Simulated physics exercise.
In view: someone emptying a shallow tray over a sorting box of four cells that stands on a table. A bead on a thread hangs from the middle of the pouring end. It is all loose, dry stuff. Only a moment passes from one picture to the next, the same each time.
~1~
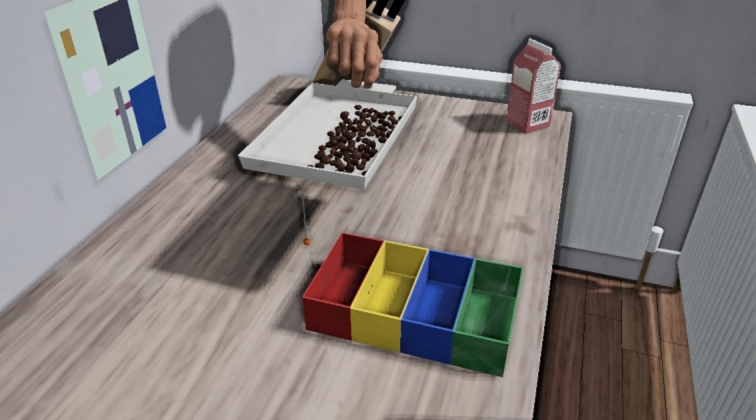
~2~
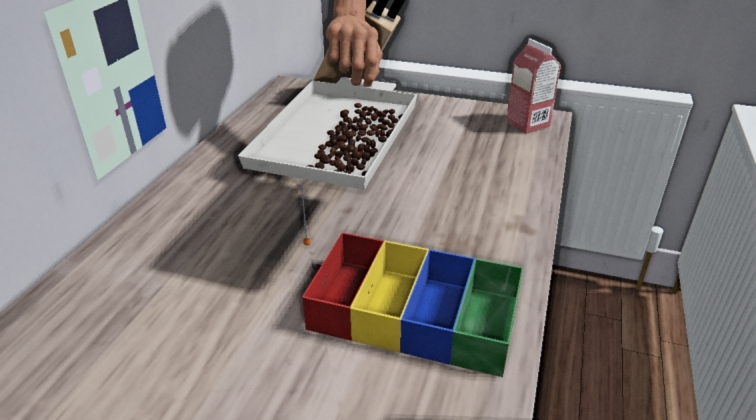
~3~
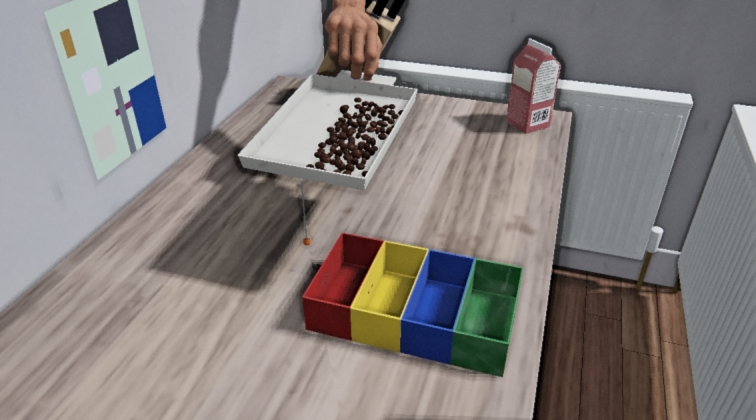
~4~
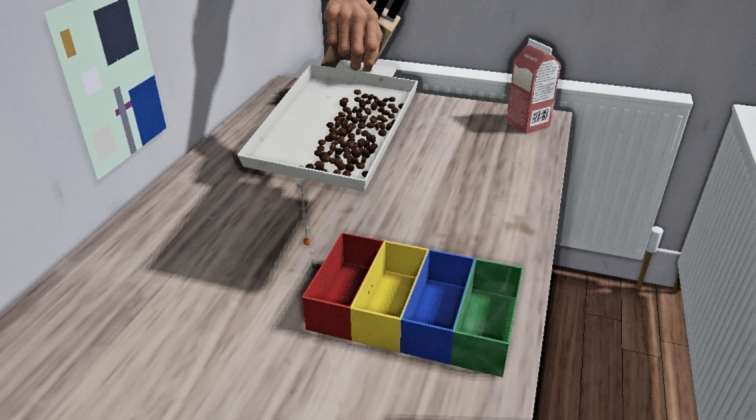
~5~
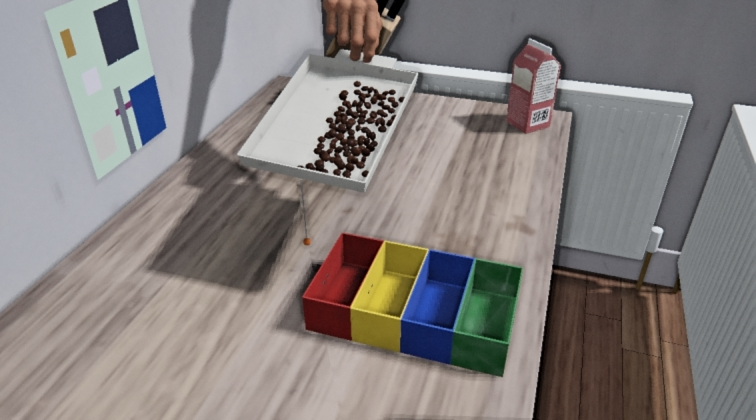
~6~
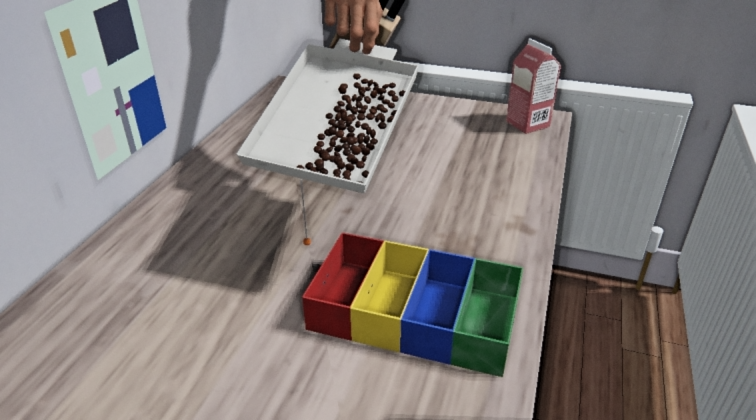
A hand gradually raising the back of a white tray of brown chocolate drops, tilting it toward a four-coloured sorting box.
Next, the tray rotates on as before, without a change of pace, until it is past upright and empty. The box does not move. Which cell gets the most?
The red cell gets the most.
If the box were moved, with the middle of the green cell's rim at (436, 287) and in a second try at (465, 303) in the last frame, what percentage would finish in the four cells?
About 100 and 100 per cent.
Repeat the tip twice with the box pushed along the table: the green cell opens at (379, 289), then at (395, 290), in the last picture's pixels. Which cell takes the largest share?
First that blue cell, then that blue cell.
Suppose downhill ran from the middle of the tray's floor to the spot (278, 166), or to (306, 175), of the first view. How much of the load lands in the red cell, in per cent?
About 0 and 40 per cent.
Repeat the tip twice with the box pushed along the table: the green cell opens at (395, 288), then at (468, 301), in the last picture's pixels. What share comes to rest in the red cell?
Roughly 0 per cent, and 40 per cent.
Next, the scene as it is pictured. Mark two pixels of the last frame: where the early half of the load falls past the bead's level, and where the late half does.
At about (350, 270), then at (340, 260).
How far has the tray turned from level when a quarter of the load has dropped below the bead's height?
At about 85°.
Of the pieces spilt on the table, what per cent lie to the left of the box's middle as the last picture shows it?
Close to 100 per cent.
Soon, tray tipped steeply; nearly all on the tray; a stray few falling or outside the box.
A while on, tray tipped past a quarter turn; about half on the tray; about a third in the red cell; a small part in the yellow cell; a small part falling or outside the box.
Towards the end, tray tipped past a quarter turn; about two thirds in the red cell; a small part in the yellow cell; about a quarter falling or outside the box.
Finally, tray tipped past a quarter turn; about two thirds in the red cell; a small part in the yellow cell; none in the green cell; none in the blue cell; about a quarter outside the box.
